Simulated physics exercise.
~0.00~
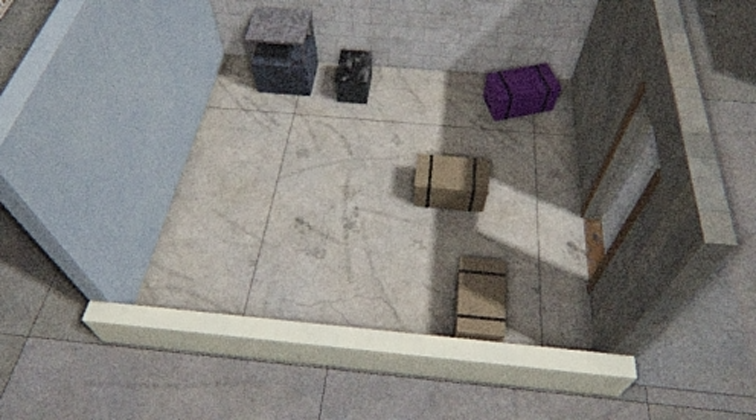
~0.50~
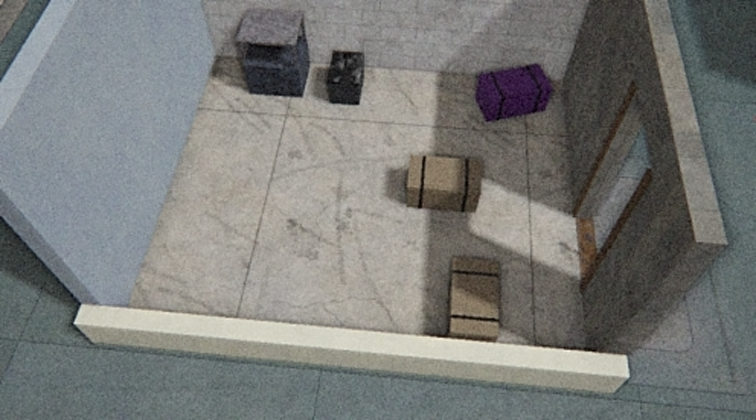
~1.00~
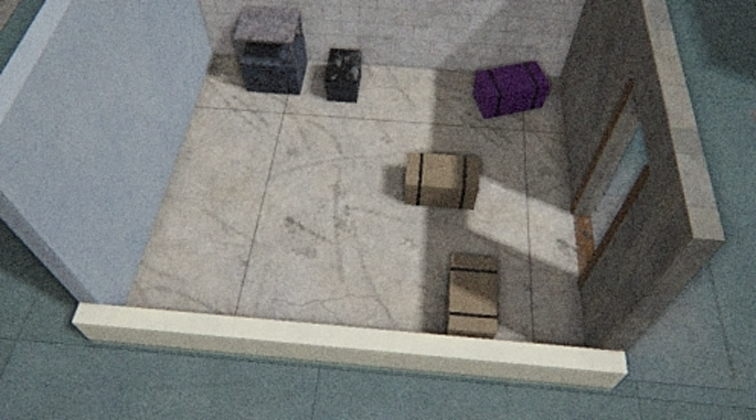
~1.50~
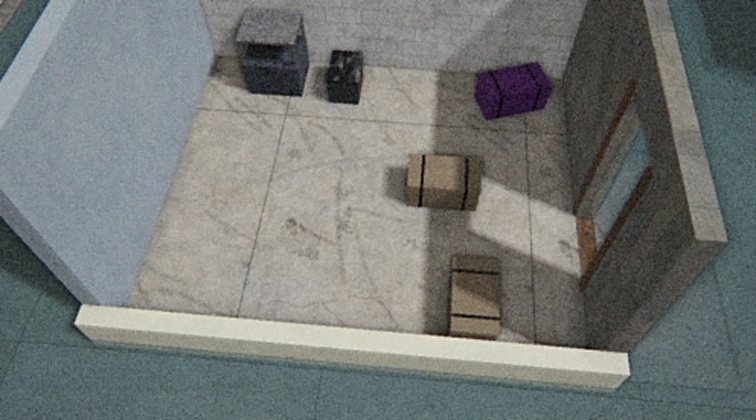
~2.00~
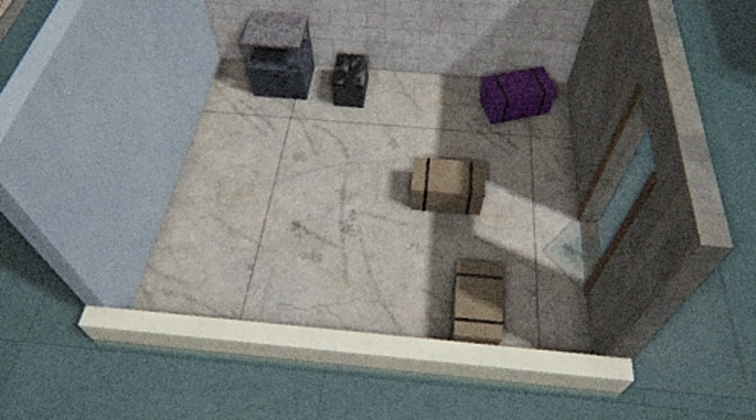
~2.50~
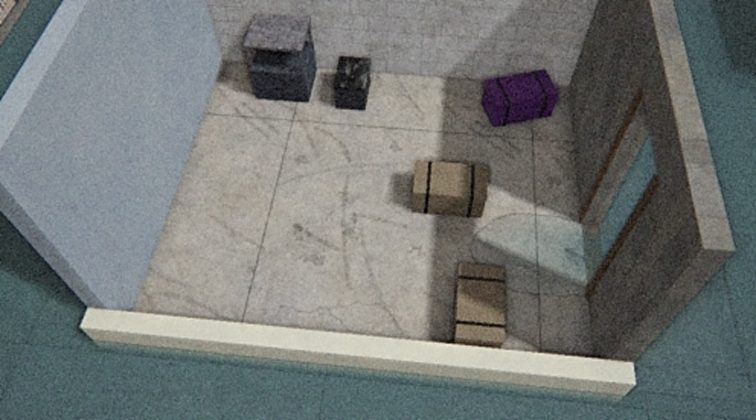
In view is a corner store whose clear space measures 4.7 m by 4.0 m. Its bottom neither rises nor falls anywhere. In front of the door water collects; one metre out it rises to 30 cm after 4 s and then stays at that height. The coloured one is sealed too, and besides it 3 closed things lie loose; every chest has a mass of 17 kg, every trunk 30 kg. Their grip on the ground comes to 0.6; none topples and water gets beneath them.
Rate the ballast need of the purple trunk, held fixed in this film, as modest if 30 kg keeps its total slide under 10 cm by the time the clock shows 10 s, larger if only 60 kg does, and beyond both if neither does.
Ballast need: Modest.
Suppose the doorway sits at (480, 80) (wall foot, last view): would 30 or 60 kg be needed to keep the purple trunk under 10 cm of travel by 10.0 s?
Note: Neither mass keeps it.
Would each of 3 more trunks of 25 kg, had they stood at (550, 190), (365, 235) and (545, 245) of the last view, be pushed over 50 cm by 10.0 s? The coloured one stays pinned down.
One by one: Not far enough, too far and too far.
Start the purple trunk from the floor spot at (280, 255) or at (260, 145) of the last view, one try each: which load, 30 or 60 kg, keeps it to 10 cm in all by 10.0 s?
Well, at the first spot you need the heavier weight, and at the second you need the heavier weight.
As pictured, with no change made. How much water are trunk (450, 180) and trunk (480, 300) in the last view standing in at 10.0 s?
First about 9 cm, second about 17 cm.
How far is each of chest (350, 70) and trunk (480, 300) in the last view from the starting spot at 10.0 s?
5 cm and 300 cm respectively.
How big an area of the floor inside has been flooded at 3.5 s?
At that time the wet patch spans about 4.0 m2.
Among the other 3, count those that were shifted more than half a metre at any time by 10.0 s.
The tally stands at 2.
After 3.5 s the purple trunk would be 0 cm from its start with 30 kg and 0 cm from its start with 60 kg; 0 cm of water round it then.
After 4.5 s the purple trunk would be 0 cm from its start with 30 kg and 0 cm from its start with 60 kg; 2 cm of water round it then.
After 7.0 s the purple trunk would be 0 cm from its start with 30 kg and 0 cm from its start with 60 kg; 4 cm of water round it then.
After 10.0 s the purple trunk would be 0 cm from its start with 30 kg and 0 cm from its start with 60 kg; 5 cm of water round it then.
